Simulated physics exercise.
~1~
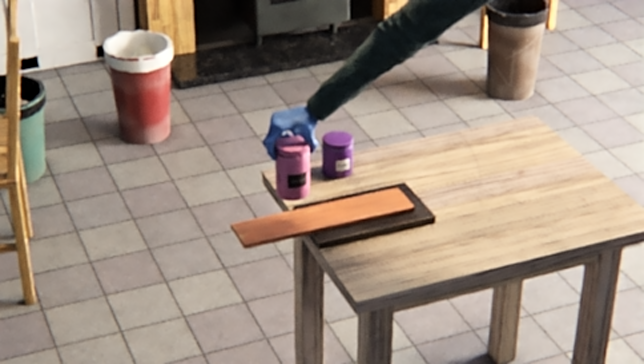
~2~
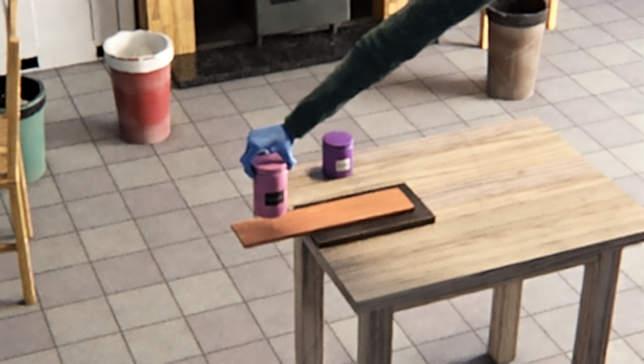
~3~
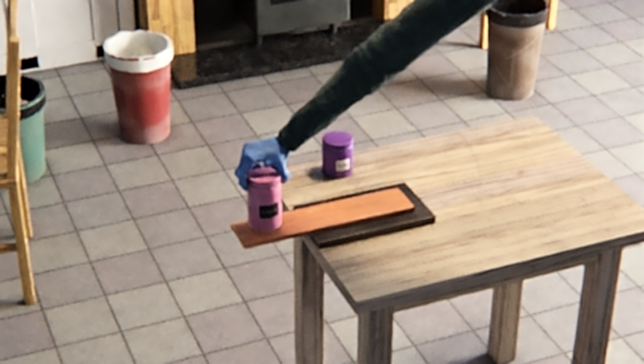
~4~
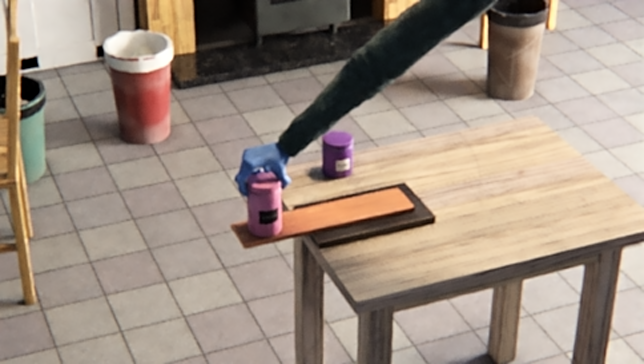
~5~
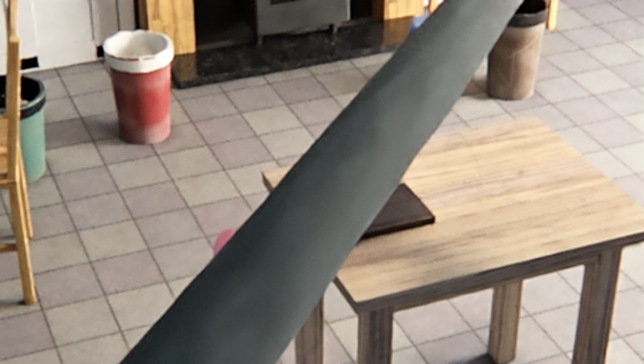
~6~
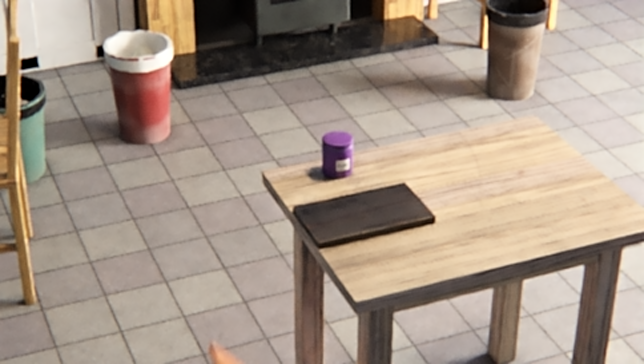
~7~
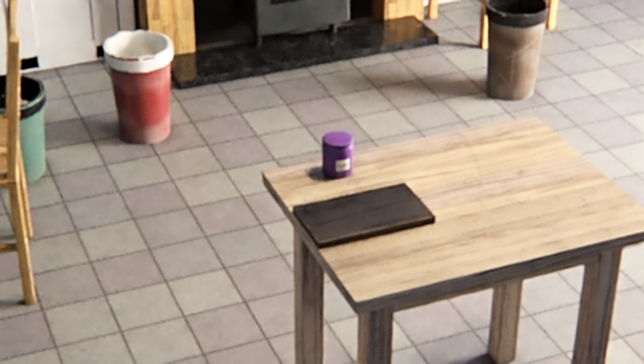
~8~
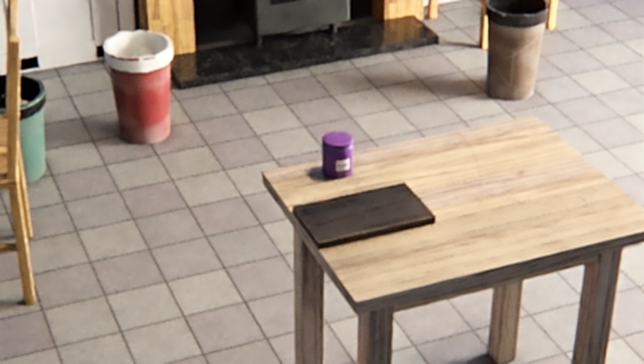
A blue-gloved hand on a dark-sleeved arm holds a pink jar at the left end of a wooden table, seen from above in a tiled room with bins and a fireplace behind. An orange board lies across a black slab and sticks out past the table's left edge, with a purple jar behind it. The hand moves the pink jar left and lowers it onto the overhanging end. It lets go and the arm sweeps back across the view as the jar drops. The board tumbles off after it, leaving only the slab and purple jar on the table.
